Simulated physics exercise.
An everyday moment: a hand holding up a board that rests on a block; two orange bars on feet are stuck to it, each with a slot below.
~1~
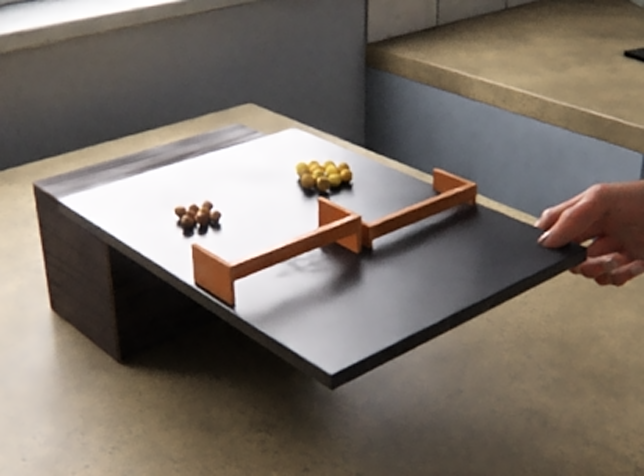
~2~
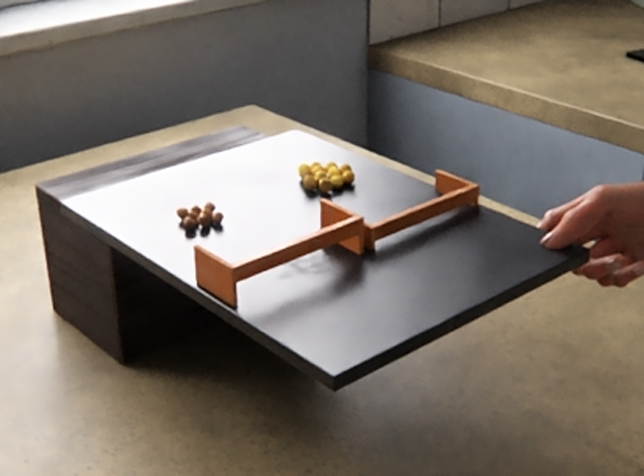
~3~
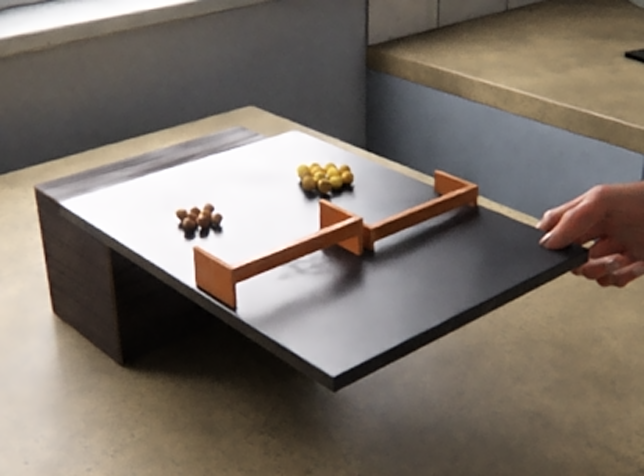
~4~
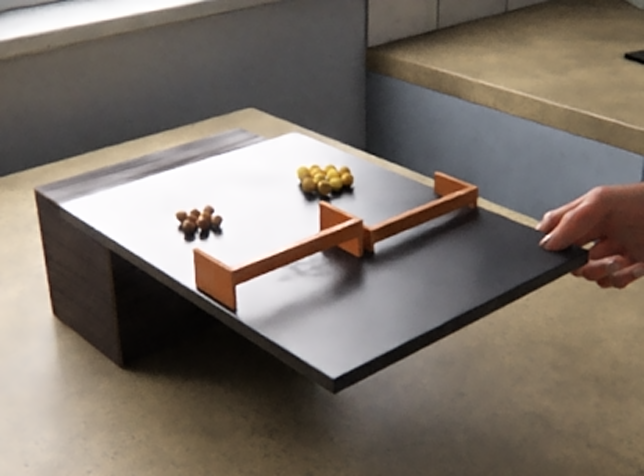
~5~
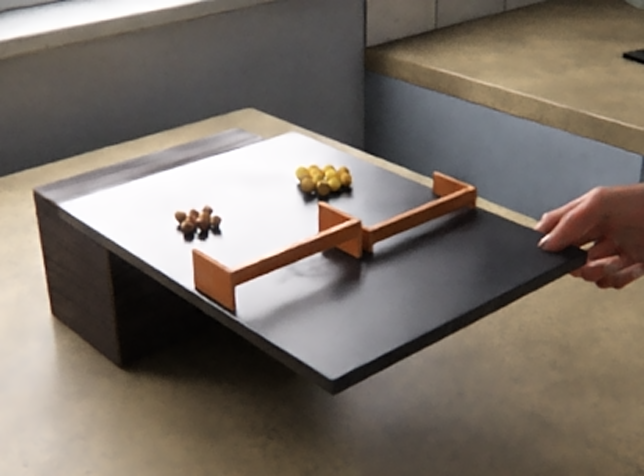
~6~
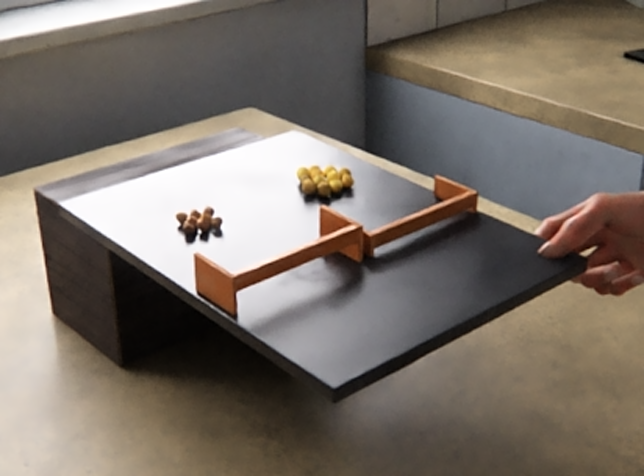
A hand at the right holds the end of a dark board resting on a block, keeping it almost still, then lowering that end very slightly. Two small clusters, one brown and one yellow, stay in place on the board behind two orange bars on feet.
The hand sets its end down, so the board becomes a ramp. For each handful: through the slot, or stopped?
The nearer handful slips under its gate; the farther handful is stopped by its gate.
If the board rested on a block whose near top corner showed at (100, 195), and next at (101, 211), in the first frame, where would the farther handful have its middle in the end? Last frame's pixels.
At about (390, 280), and at (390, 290).
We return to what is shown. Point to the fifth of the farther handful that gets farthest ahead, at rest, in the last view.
At about (402, 301).
Then, 0.77 s on from there, board sloping at 15°; nearer handful where it was; farther handful where it was.
Then, 1.44 s on from there, board sloping at 26°; nearer handful the whole lot past its gate; farther handful has reached its gate.
Then, 2.02 s on from there, board resting at 27°; nearer handful the whole lot past its gate; farther handful has reached its gate.
In the end, board resting at 27°; nearer handful the whole lot past its gate; farther handful gathered behind its gate.
